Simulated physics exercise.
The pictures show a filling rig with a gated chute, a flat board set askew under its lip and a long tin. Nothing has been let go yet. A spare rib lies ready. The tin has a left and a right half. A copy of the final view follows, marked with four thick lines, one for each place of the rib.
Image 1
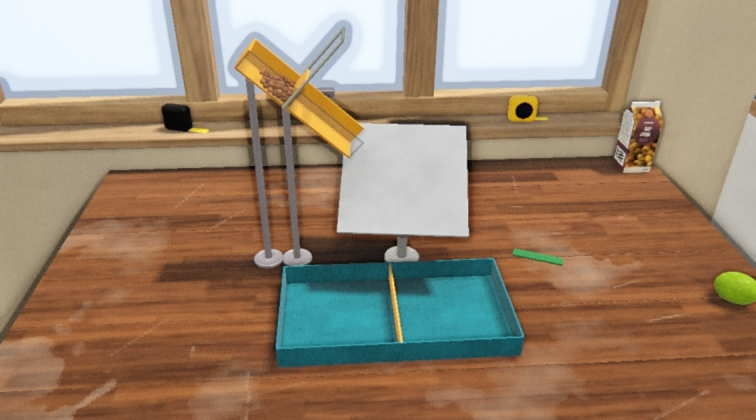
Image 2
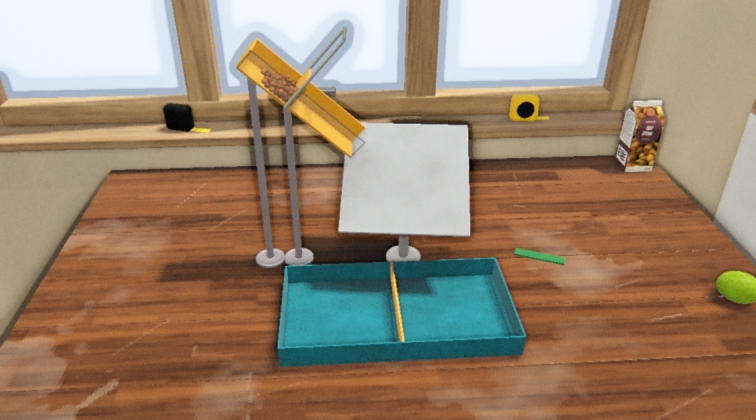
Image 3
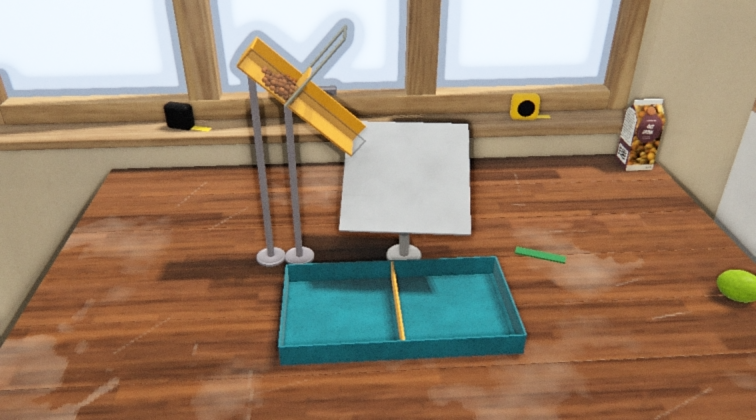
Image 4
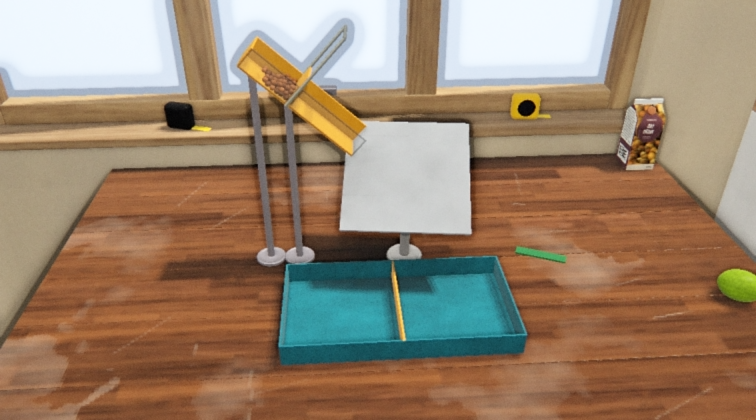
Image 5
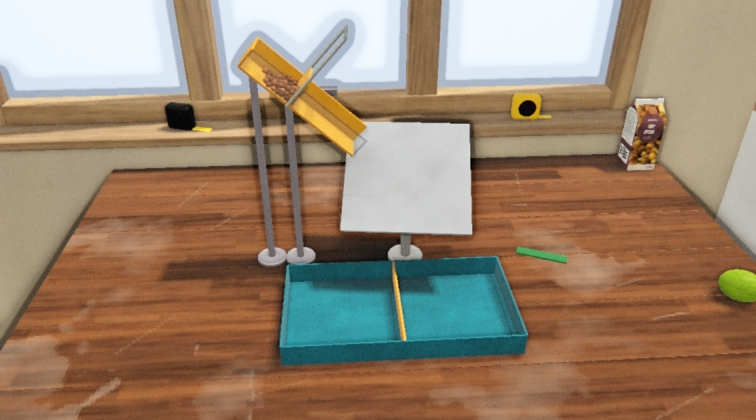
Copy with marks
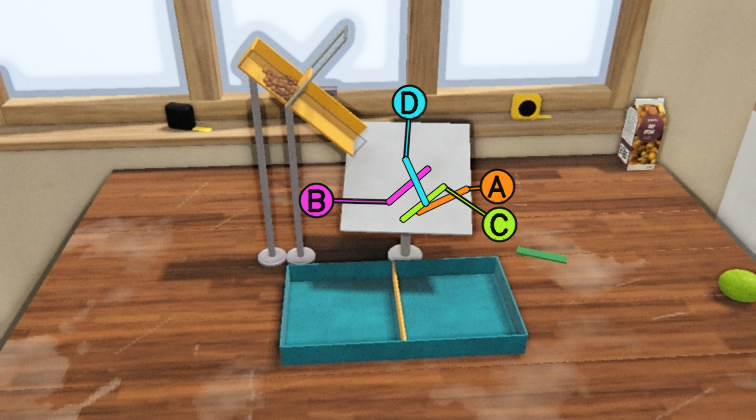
A yellow chute holding brown balls stands above a tilted white board and teal tin, all still.
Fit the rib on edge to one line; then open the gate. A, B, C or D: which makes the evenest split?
A works best here.
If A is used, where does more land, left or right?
More lands on the right.
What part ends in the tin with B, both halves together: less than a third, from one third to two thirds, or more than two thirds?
Line B gives more than two thirds.
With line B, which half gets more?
More lands on the left.
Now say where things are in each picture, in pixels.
The first picture shows load behind the gate at (277, 88), cereal balls; lip of the chute at (350, 150), sloping fairly steeply.
The second picture shows middle of the board at (406, 176), tilted fairly steeply; middle of its low edge at (404, 234); of its high edge at (407, 124).
The third picture shows front corners of the tin at (279, 347) and (526, 335); front end of its middle wall at (404, 341); gate still shut at (307, 77).
The fourth picture shows middle of the load at (279, 86); lip at (352, 148).
The fifth picture shows middle of the load at (280, 86); lip at (353, 149).
On the marked copy, line A from (466, 189) to (418, 212); line B from (427, 169) to (388, 202); line C from (443, 186) to (403, 219); line D from (405, 159) to (425, 203).
Choosing A, of what is caught, about a third in the left half, about two thirds in the right.
Choosing B, of what is caught, nearly all in the left half, a small part in the right.
Choosing C, of what is caught, nearly all in the left half, a small part in the right.
Choosing D, of what is caught, a small part in the left half, most in the right.
